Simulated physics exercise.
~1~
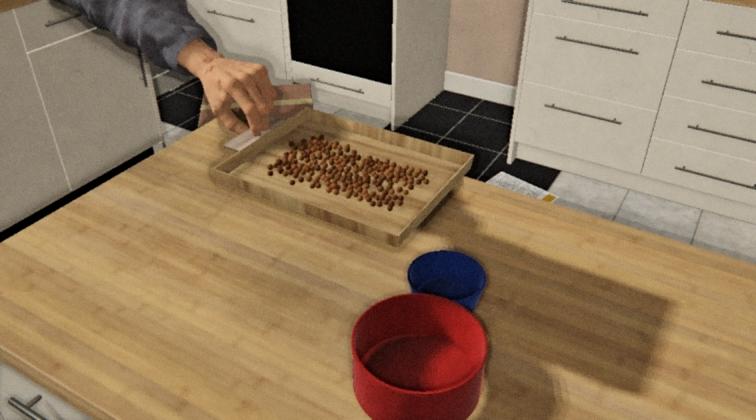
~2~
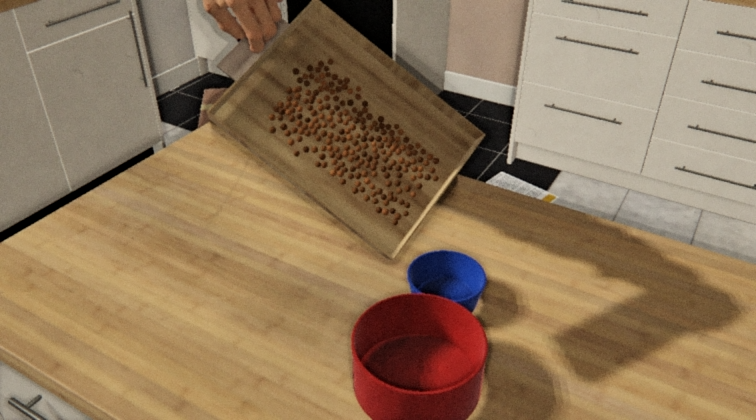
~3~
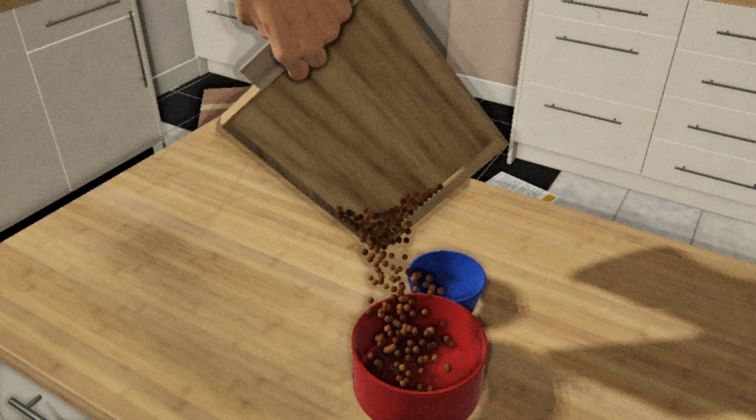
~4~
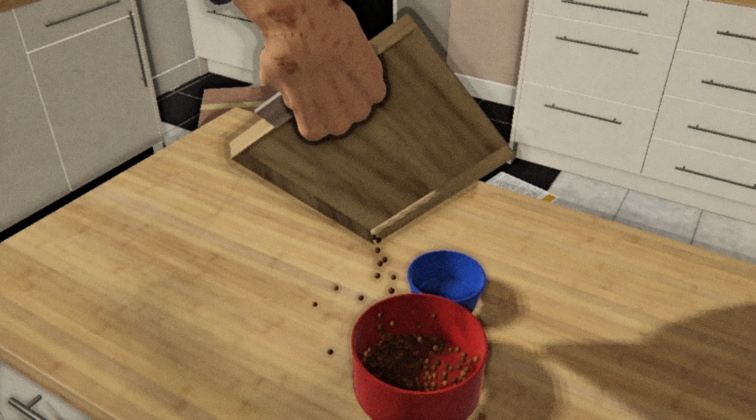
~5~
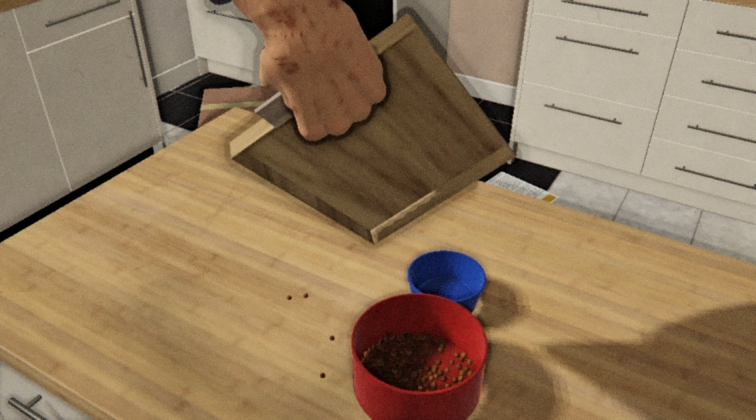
The clip opens on a wooden counter in a kitchen, where a hand holds the far left side of a shallow wooden tray scattered with small brown cereal balls. A red pot and a smaller blue dish stand in front of it. The hand lifts and tips the tray toward them, and at first the balls stay on it. As it tilts past upright, they pour off the lower corner, mostly into the red pot. The stream thins to a few stragglers, some bouncing onto the counter. At the end the tray is held steeply tipped, most balls rest in the red pot, and a few lie on the counter to its left.
